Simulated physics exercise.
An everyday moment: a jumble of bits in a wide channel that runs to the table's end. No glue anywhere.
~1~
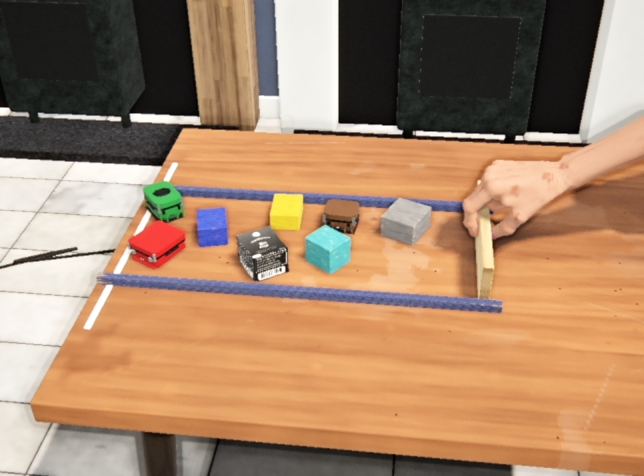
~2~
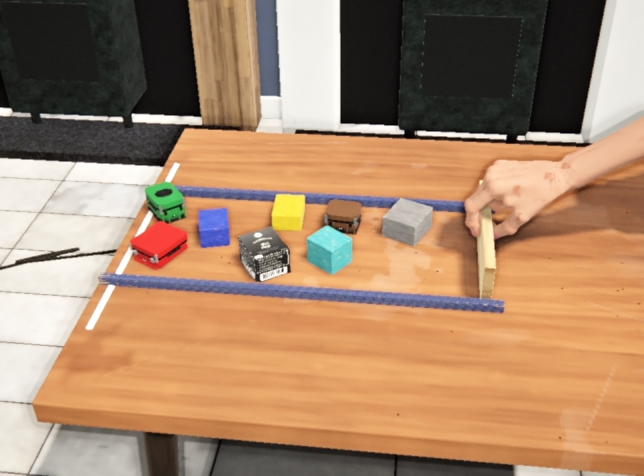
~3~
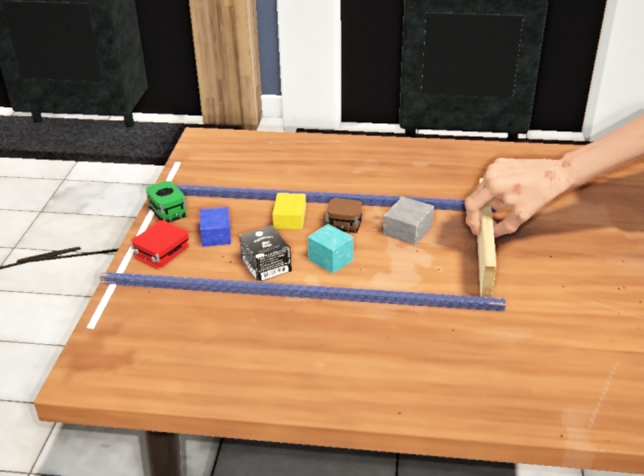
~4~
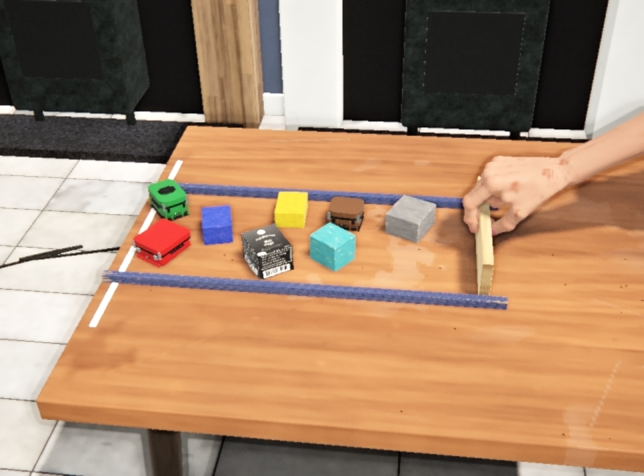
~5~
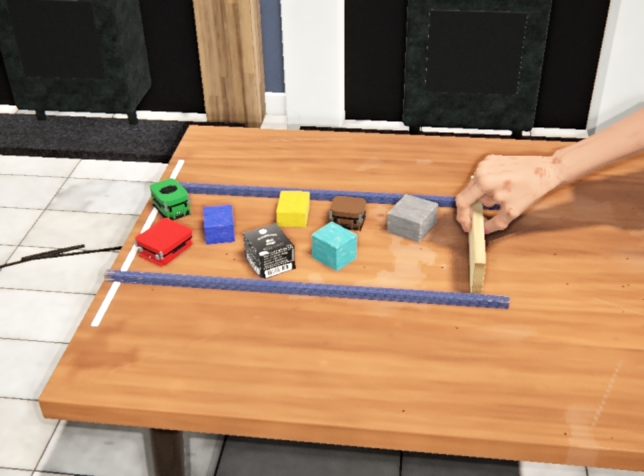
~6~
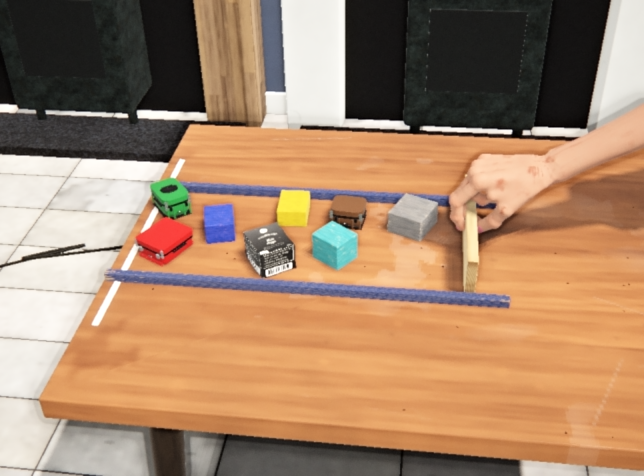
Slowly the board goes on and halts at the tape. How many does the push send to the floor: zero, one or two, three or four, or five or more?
In the end the number that fall off is five or more.
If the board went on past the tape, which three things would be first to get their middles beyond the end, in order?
Earliest first: The green case, the yellow block, the red case.
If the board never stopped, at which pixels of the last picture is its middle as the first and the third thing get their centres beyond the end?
First at (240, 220), next at (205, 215).
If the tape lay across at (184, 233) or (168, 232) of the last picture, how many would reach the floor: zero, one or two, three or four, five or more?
In that order: Either three or four; at least five.
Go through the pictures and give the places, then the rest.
In the first frame, green case (163, 202); red case (158, 246); blue block (212, 227); board (483, 238); tape (137, 234).
In the second frame, red case (160, 246); board (485, 238).
In the third frame, blue block (215, 227); grey block (409, 220).
In the fourth frame, green case (168, 200); yellow block (292, 209).
In the fifth frame, red case (165, 243); brown case (348, 214).
In the sixth frame, green case (171, 199); red case (165, 242); blue block (220, 224); board (469, 232); tape (145, 231).
A little later, none off yet; green case at rest near (171, 199); red case at rest near (165, 242); blue block at rest near (220, 224).
Next, none off yet; green case at rest near (171, 199); red case at rest near (165, 242); blue block shifted a little near (206, 225).
Later still, one off so far; green case dropping near (131, 399); red case shifted about its own width near (118, 239); blue block shifted well along near (151, 223).
When it is over, the number that fall off is five or more; down, grey block, brown case, turquoise block, yellow block, black box, blue block, red case and green case.
